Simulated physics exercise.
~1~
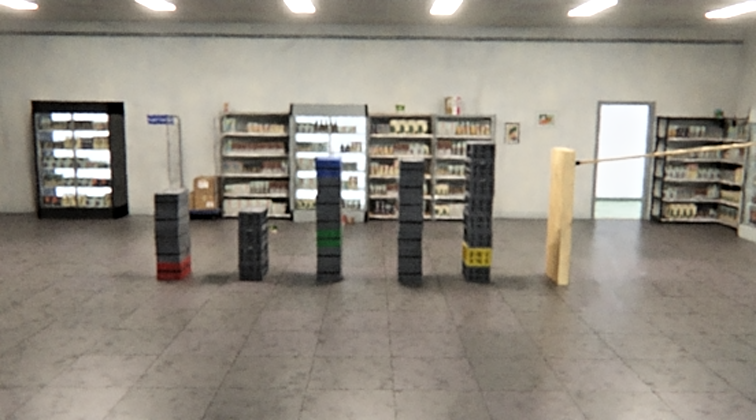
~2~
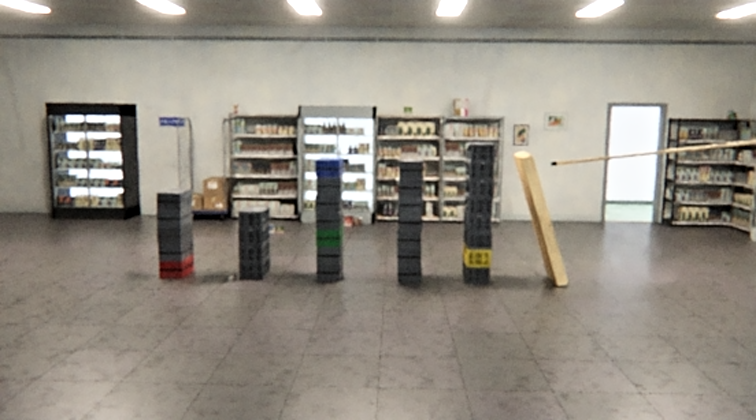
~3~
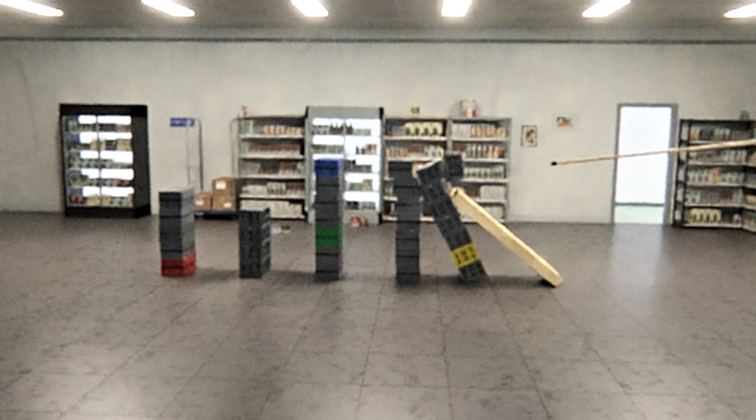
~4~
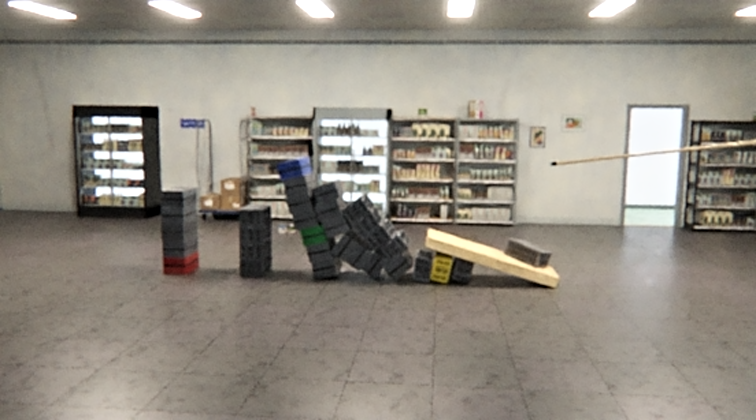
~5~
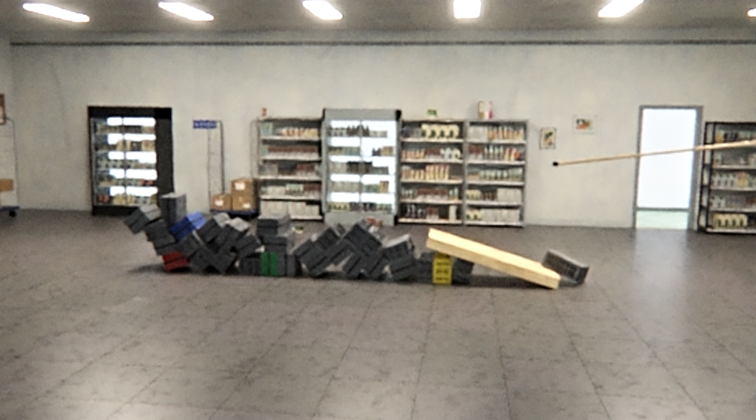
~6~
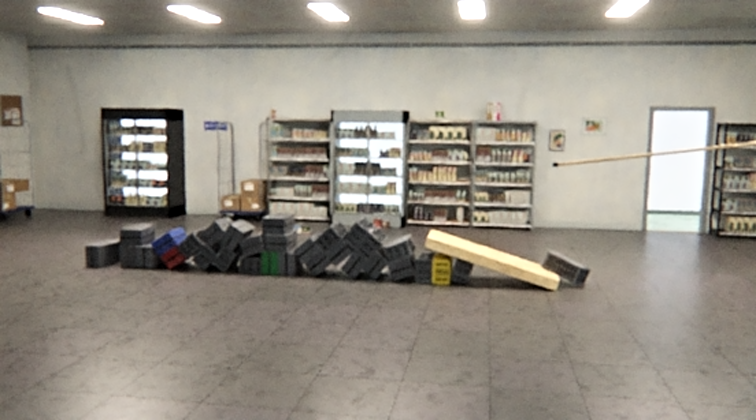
At first, five separate columns of dark crates stand in a row across a tiled shop floor, with a pale wooden board upright at the right end and a thin pole reaching its top. The pole pushes the board, which tips left and leans into the nearest column. That column tilts into its neighbour, and both break apart as the board slides down. The column with the blue and green crates topples next, knocking over the short one and then the leftmost. Finally, the crates lie in a low, jumbled line, the blue one among them, with the board resting aslant at the right.
